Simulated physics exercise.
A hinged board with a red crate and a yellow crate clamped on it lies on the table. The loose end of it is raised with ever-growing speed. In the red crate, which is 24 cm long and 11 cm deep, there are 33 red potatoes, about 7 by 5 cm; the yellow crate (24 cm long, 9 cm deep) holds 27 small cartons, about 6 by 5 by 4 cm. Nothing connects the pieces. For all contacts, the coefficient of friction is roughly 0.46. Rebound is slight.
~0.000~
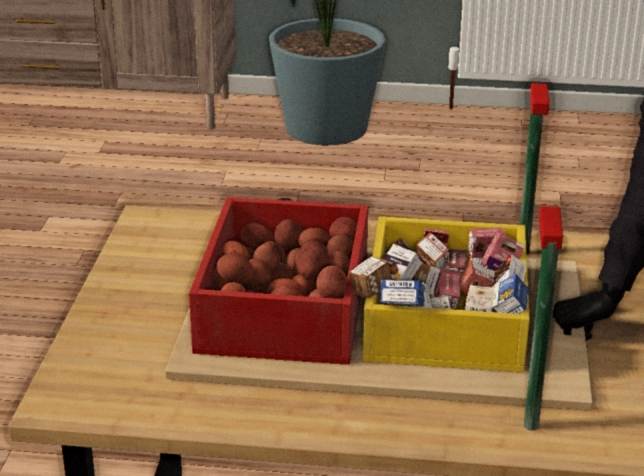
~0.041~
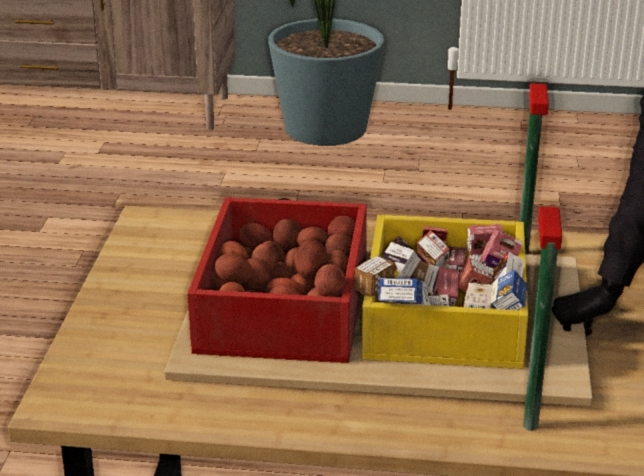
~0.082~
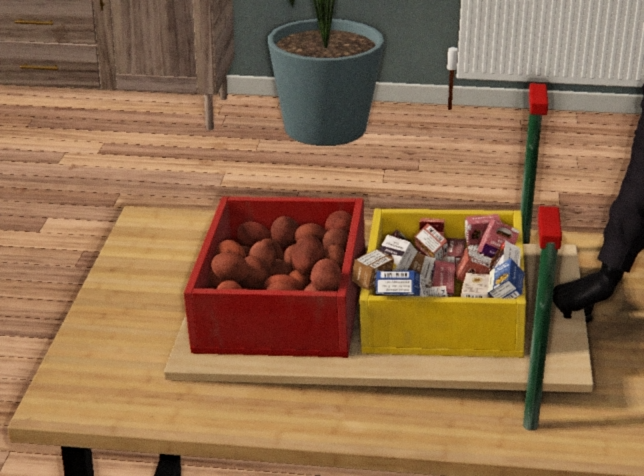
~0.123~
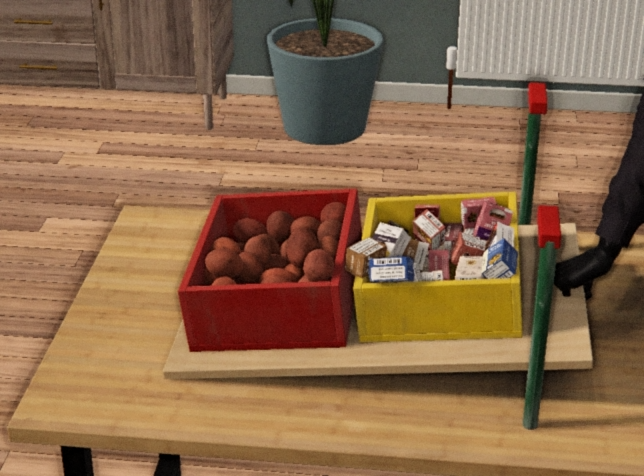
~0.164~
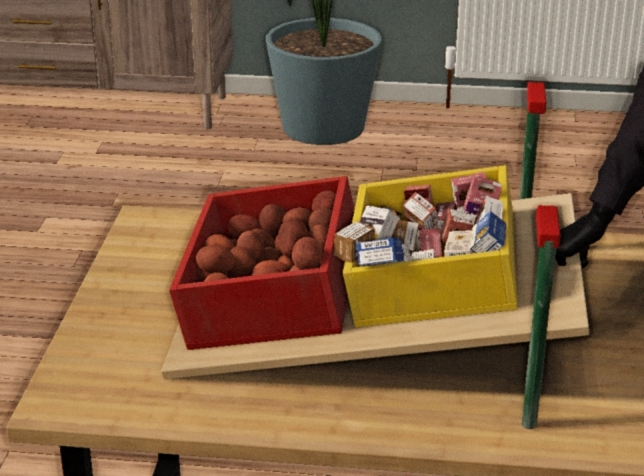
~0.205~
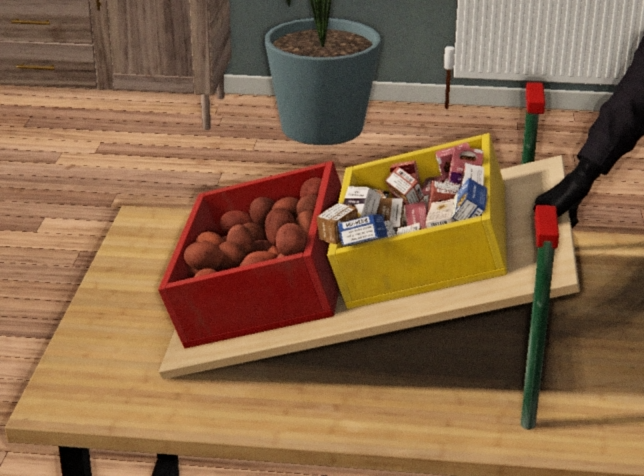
The clip opens on a red crate of round reddish potatoes and a yellow crate of small cartons, side by side on a flat board on a table. A black-gloved hand at the right lifts the board's right end, slowly, then faster, until both crates slant down leftward, their contents still inside.
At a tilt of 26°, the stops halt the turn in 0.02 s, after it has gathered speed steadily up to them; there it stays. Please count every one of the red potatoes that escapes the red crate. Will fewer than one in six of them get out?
I'd say the runaway share sits below a sixth.
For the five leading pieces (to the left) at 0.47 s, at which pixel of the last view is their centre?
The five leading pieces sit around (183, 254).
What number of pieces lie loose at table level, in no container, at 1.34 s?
I'd guess near 8.
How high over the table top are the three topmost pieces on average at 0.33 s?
I'd say near 46 cm.
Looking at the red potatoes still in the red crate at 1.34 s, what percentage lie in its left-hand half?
Roughly 70 percent of the remaining load.
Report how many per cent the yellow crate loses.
The yellow crate comes in at 90 in a hundred.
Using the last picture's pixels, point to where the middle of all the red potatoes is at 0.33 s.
They're centred near (237, 239).
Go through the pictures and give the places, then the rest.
In the first frame (we follow the rim corner now nearest the camera), red crate at (343, 301); yellow crate at (521, 316); tilt 0°; nothing out yet.
In the second frame, red crate at (341, 299); yellow crate at (519, 313); tilt 1°.
In the third frame, red crate at (337, 294); yellow crate at (517, 301); tilt 3°.
In the fourth frame, red crate at (331, 283); yellow crate at (511, 280); tilt 7°.
In the fifth frame, red crate at (319, 270); yellow crate at (500, 252); tilt 12°.
In the sixth frame, red crate at (303, 254); yellow crate at (482, 218); tilt 18°; nothing out yet.
After 0.23 s, it hits the stops.
After 0.33 s, tilt 26°; 0 of 33 out of the red crate and 1 of 27 out of the yellow crate.
After 0.47 s, tilt 26°; 0 of 33 out of the red crate and 13 of 27 out of the yellow crate.
After 0.73 s, tilt 26°; 1 of 33 out of the red crate and 24 of 27 out of the yellow crate.
When it is over (at 1.34 s), 1 of 33 out of the red crate and 24 of 27 out of the yellow crate. Asked share, 1 of 33, 3 per cent.
